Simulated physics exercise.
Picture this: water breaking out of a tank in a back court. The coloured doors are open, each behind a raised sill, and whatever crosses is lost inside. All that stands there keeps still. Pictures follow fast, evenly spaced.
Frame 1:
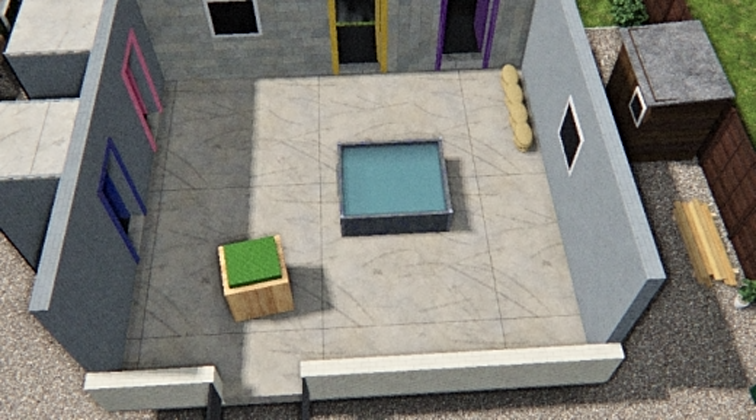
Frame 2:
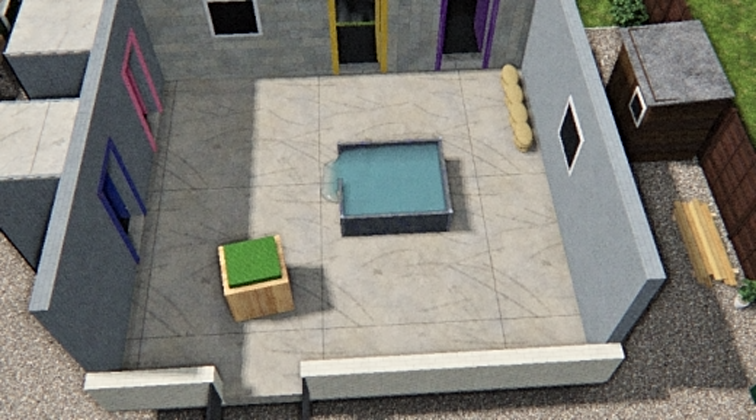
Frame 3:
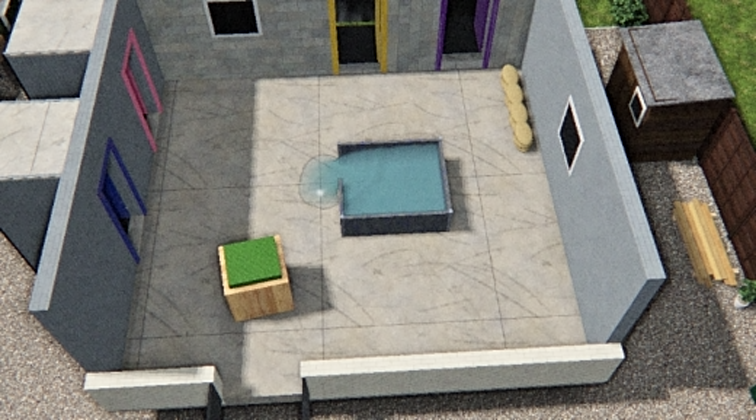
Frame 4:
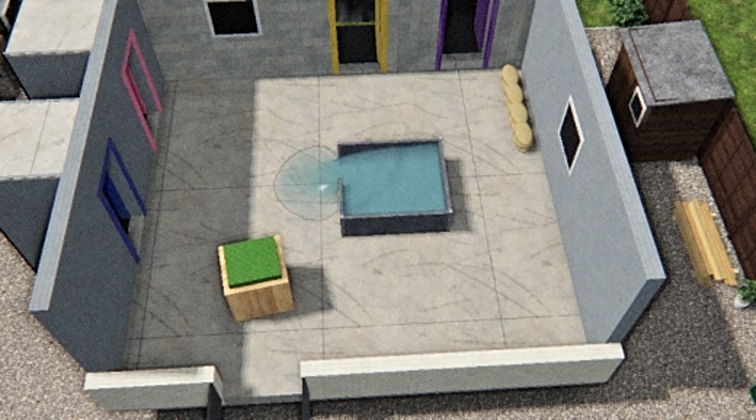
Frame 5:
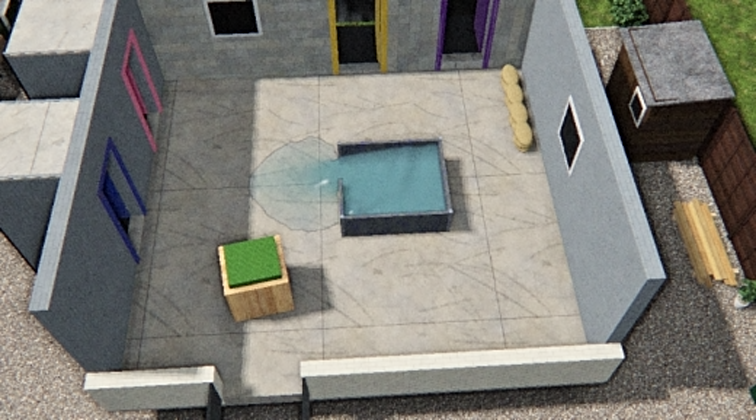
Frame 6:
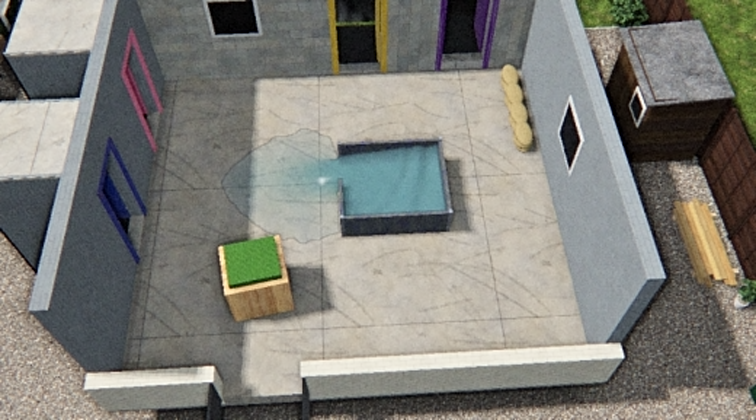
In a walled back court with coloured doorways, water broke out through the left side of a dark tank and spread leftward across the pale paving in a widening, thin pool.
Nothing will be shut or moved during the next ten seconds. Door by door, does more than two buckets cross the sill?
Result: The pink door gets more than two buckets inside; the yellow door gets two buckets or less inside; the blue door gets more than two buckets inside; the purple door gets two buckets or less inside.
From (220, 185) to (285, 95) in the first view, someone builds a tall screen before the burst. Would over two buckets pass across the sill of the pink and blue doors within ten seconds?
Lab note: Pink doesn't reach it; blue crosses the line.
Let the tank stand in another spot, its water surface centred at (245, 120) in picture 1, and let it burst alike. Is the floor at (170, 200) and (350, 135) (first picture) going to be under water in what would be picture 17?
Soaked, parched.
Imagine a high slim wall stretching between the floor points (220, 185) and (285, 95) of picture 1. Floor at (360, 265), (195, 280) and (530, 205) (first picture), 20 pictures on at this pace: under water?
Results in sequence: Bone-dry / swamped / bone-dry.
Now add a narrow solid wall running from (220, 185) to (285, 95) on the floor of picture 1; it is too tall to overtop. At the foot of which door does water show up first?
That would be the blue-painted one.
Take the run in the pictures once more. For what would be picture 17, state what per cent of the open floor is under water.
I'd say close to 30 per cent.
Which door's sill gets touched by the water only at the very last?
That would be the door marked purple.
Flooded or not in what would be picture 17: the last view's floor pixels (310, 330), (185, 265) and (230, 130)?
As listed, the points end up high and dry, soaked and soaked.
A moment on, water covers 20 % of the floor; the pink door not reached, the yellow door not reached, the blue door not reached, the purple door not reached.
Next, water covers 30 % of the floor; the pink door under two buckets in, the yellow door not reached, the blue door under two buckets in, the purple door not reached.
Then, water covers 35 % of the floor; the pink door over two buckets in, the yellow door not reached, the blue door over two buckets in, the purple door not reached.
Later, water covers 40 % of the floor; the pink door over two buckets in, the yellow door wet at the sill, nothing in, the blue door over two buckets in, the purple door not reached.
In the end, water covers 70 % of the floor; the pink door over two buckets in, the yellow door wet at the sill, nothing in, the blue door over two buckets in, the purple door wet at the sill, nothing in.
